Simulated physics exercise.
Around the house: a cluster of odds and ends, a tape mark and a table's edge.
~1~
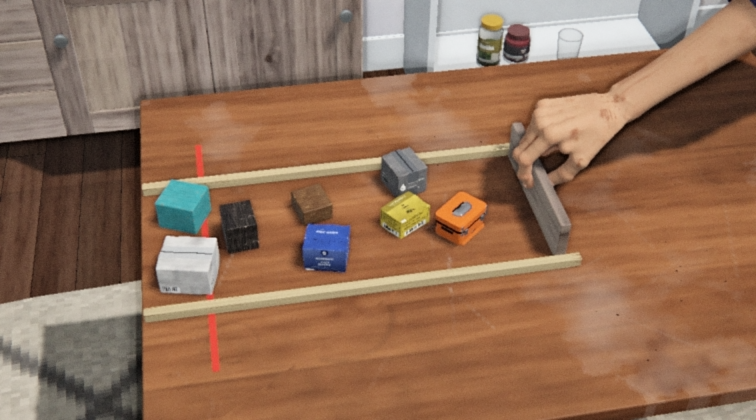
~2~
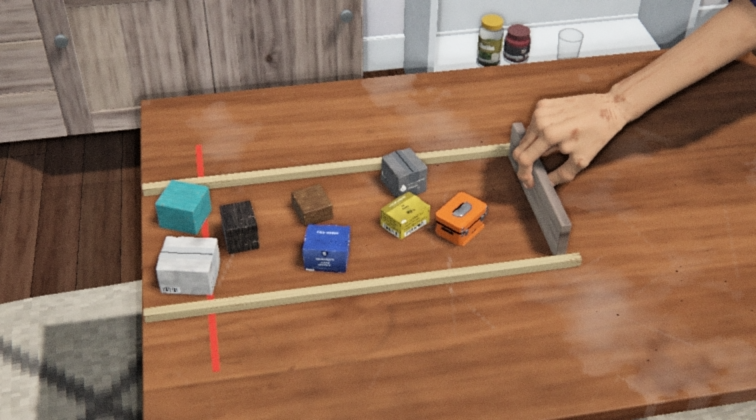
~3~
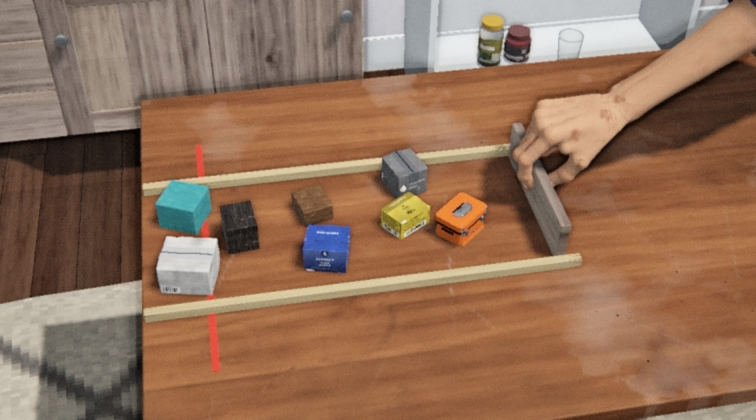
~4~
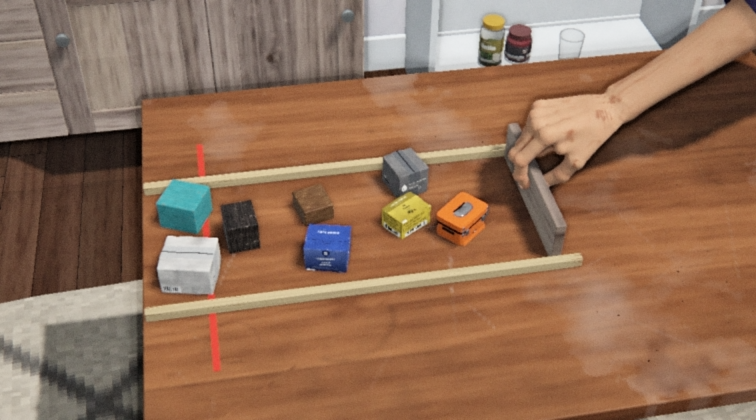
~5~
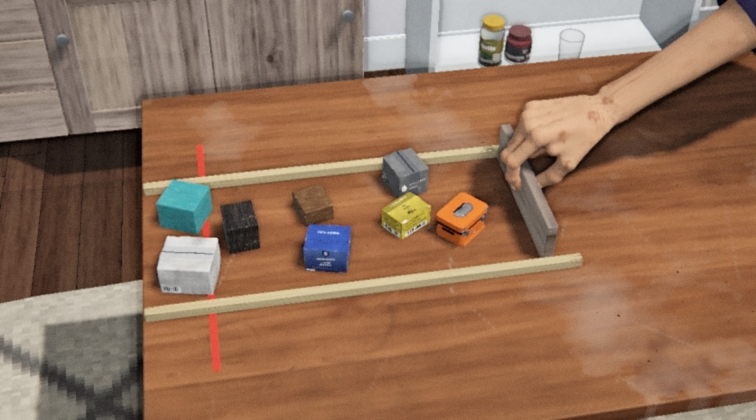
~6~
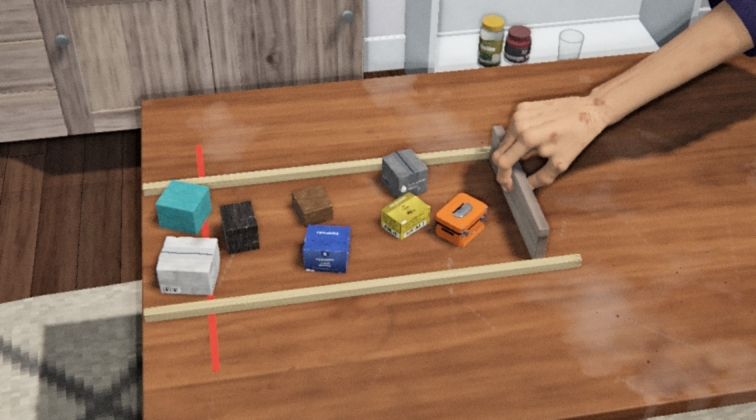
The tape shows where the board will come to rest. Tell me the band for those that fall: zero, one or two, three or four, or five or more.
Outcome: The number that fall off is one or two.
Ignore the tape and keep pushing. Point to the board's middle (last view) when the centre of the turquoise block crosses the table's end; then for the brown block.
Near (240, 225) and (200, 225).
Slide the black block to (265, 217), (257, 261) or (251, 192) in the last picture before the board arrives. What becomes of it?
In turn it is lost; drops off; is kept.
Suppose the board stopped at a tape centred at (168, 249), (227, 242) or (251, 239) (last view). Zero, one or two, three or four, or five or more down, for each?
Taking them in turn, more than four; either one or two; no fall at all.
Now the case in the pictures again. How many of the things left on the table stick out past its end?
That would be 3.
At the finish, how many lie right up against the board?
3 of them.
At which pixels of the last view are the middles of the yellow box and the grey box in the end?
About (184, 222), and the other about (185, 195).
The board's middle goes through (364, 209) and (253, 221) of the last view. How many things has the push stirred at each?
5 and 8.
Soon after, none off yet; turquoise block at rest near (184, 207); white box at rest near (189, 266); black block at rest near (240, 227).
After that, none off yet; turquoise block displaced about its own width near (155, 209); white box displaced about its own width near (150, 271); black block displaced about its own width near (204, 237).
In the end, the number that fall off is one or two; gone, white box and turquoise block.
